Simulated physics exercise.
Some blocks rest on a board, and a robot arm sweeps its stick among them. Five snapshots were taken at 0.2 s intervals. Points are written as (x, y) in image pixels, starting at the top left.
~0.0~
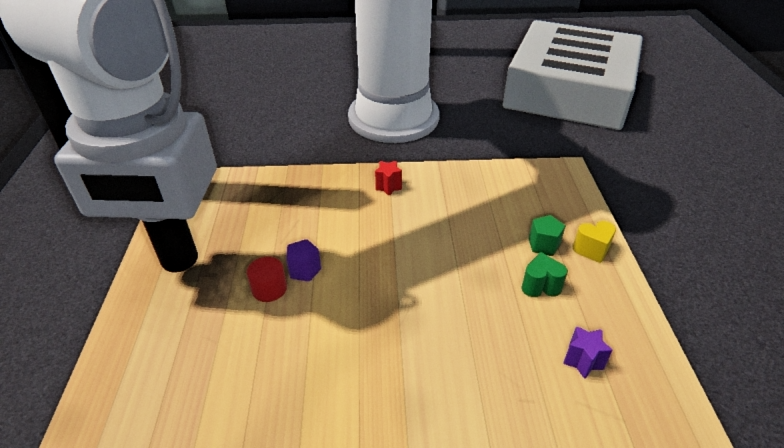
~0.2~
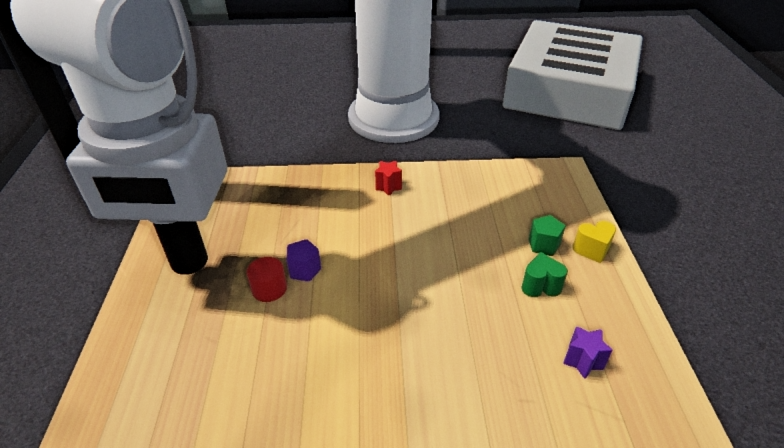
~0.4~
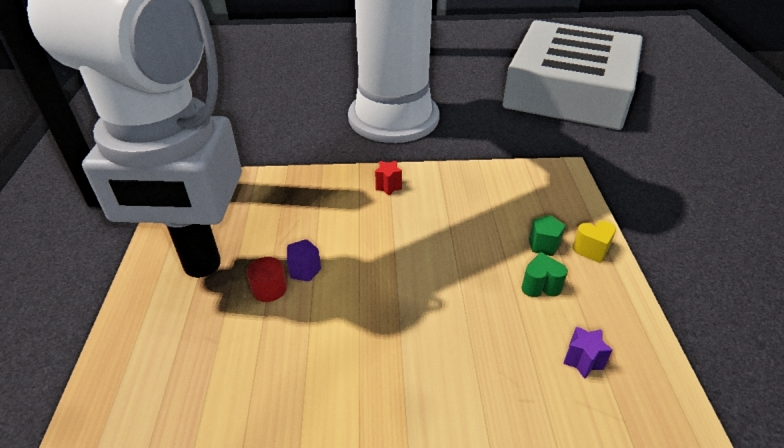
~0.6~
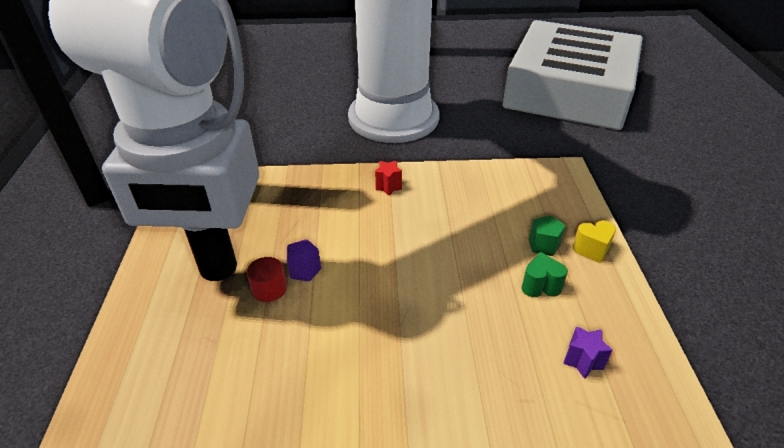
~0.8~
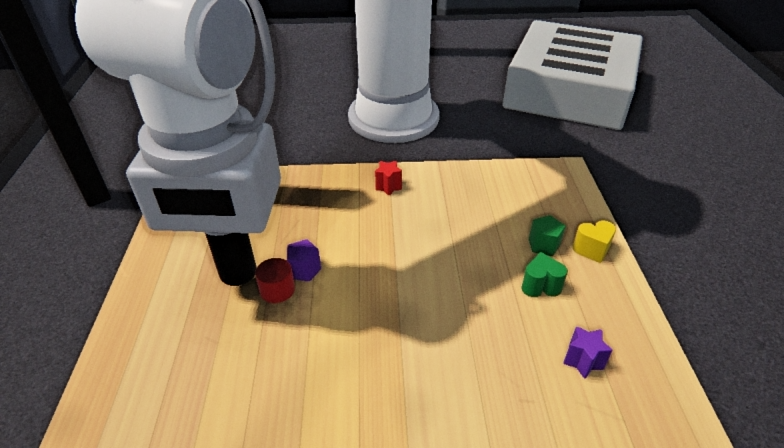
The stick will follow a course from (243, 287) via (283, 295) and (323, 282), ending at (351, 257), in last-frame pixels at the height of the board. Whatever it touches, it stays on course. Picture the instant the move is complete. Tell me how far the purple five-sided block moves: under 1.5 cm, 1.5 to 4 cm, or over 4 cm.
Result: 1.5-4 cm.
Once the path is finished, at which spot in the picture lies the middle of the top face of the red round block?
Its top centre lands on (361, 268).
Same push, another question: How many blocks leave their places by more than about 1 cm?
That makes 2 blocks.
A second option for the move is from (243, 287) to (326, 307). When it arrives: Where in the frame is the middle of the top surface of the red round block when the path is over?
Answer: (358, 274).
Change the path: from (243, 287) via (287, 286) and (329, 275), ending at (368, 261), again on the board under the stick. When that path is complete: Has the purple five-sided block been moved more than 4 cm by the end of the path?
In short: Yes.
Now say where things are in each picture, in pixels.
Tip of the stick (180, 261), middles of tops, red round block (265, 269), purple five-sided block (301, 250), in the first frame.
Stick (190, 263), nothing pushed, in the second frame.
Stick (203, 266), nothing pushed, in the third frame.
Stick (219, 269), nothing pushed, in the fourth frame.
Stick (239, 274), red round block (273, 270), purple five-sided block (301, 250), in the fifth frame.
On the path given first. One third of the way, stick (281, 281); red round block (317, 274).
Two thirds of the way, stick (321, 268); red round block (355, 270); purple five-sided block (312, 240), turned 45° anticlockwise.
At the end, stick (350, 244); red round block (361, 268); purple five-sided block (314, 234), turned 65° anticlockwise.
